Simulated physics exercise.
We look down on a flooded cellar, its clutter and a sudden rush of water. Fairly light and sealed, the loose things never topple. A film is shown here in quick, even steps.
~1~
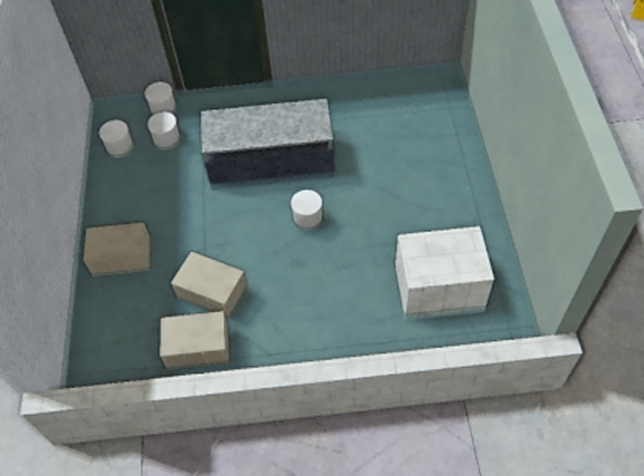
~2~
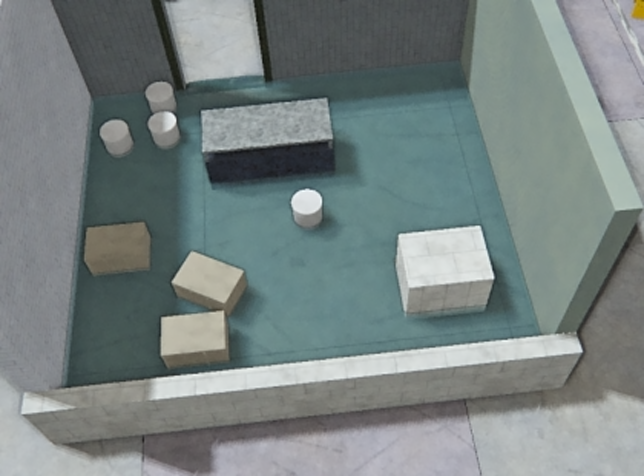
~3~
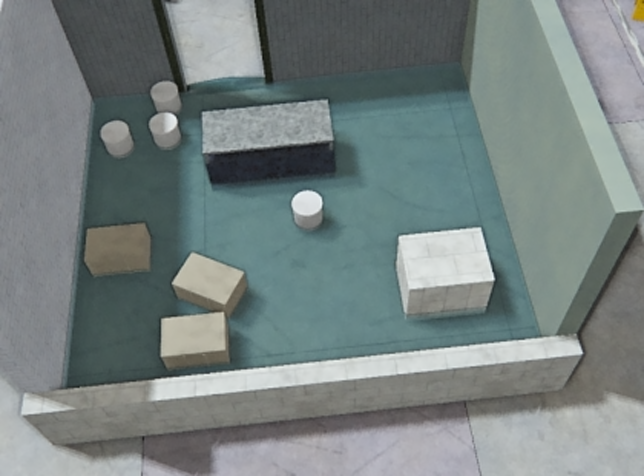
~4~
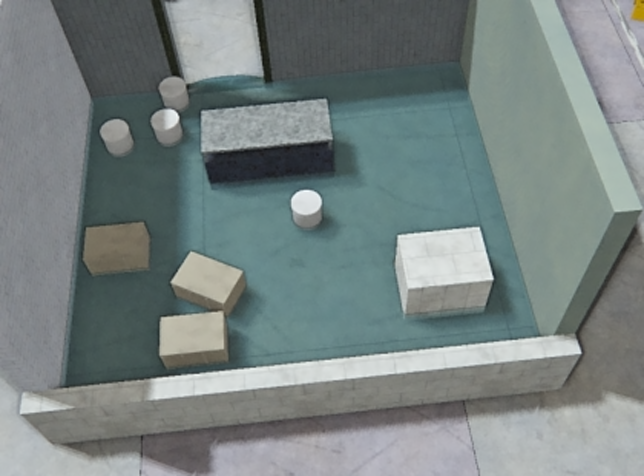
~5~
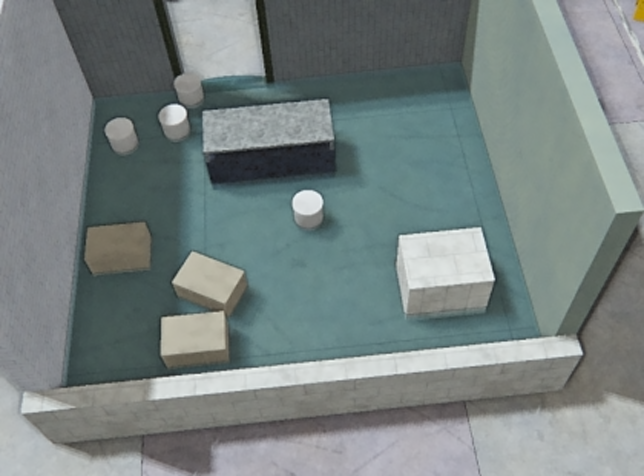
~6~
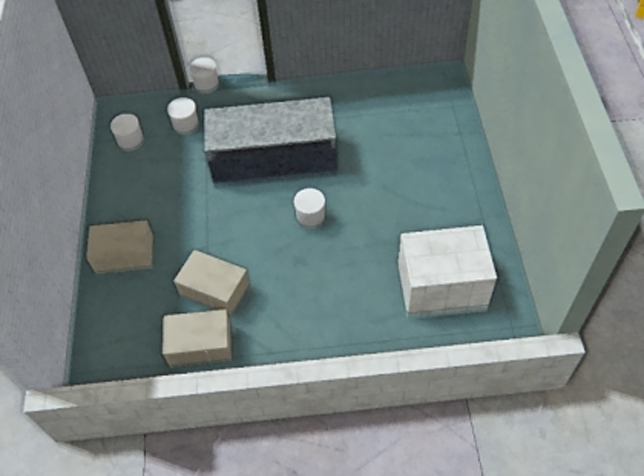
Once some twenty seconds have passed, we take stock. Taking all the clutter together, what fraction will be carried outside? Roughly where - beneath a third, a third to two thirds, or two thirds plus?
My prediction is the mid band.
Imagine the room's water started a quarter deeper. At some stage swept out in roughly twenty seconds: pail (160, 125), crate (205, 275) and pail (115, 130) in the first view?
Escapes; retained; escapes.
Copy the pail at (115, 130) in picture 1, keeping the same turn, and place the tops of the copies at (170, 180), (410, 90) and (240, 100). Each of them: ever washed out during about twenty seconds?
Note - in order: Out of the scene / out of the scene / out of the scene.
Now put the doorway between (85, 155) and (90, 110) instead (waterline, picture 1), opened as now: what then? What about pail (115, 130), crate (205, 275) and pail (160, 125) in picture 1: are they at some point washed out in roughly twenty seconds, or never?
As listed: Through, left behind, through.
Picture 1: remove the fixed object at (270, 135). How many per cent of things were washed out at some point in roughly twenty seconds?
I'd say near 60 out of every hundred.
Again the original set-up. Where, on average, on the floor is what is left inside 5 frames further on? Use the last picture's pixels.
It comes out somewhere near (197, 238).
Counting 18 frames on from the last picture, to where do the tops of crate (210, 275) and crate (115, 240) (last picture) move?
I'd expect them close to (191, 252) and (117, 179).
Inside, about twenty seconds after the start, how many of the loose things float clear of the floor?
3.
A moment on, 2 of 7 are out; 5 afloat.
Next, 3 of 7 are out; 4 afloat.
Later, 3 of 7 are out; 4 afloat.
In the end, 4 of 7 are out; 3 afloat.
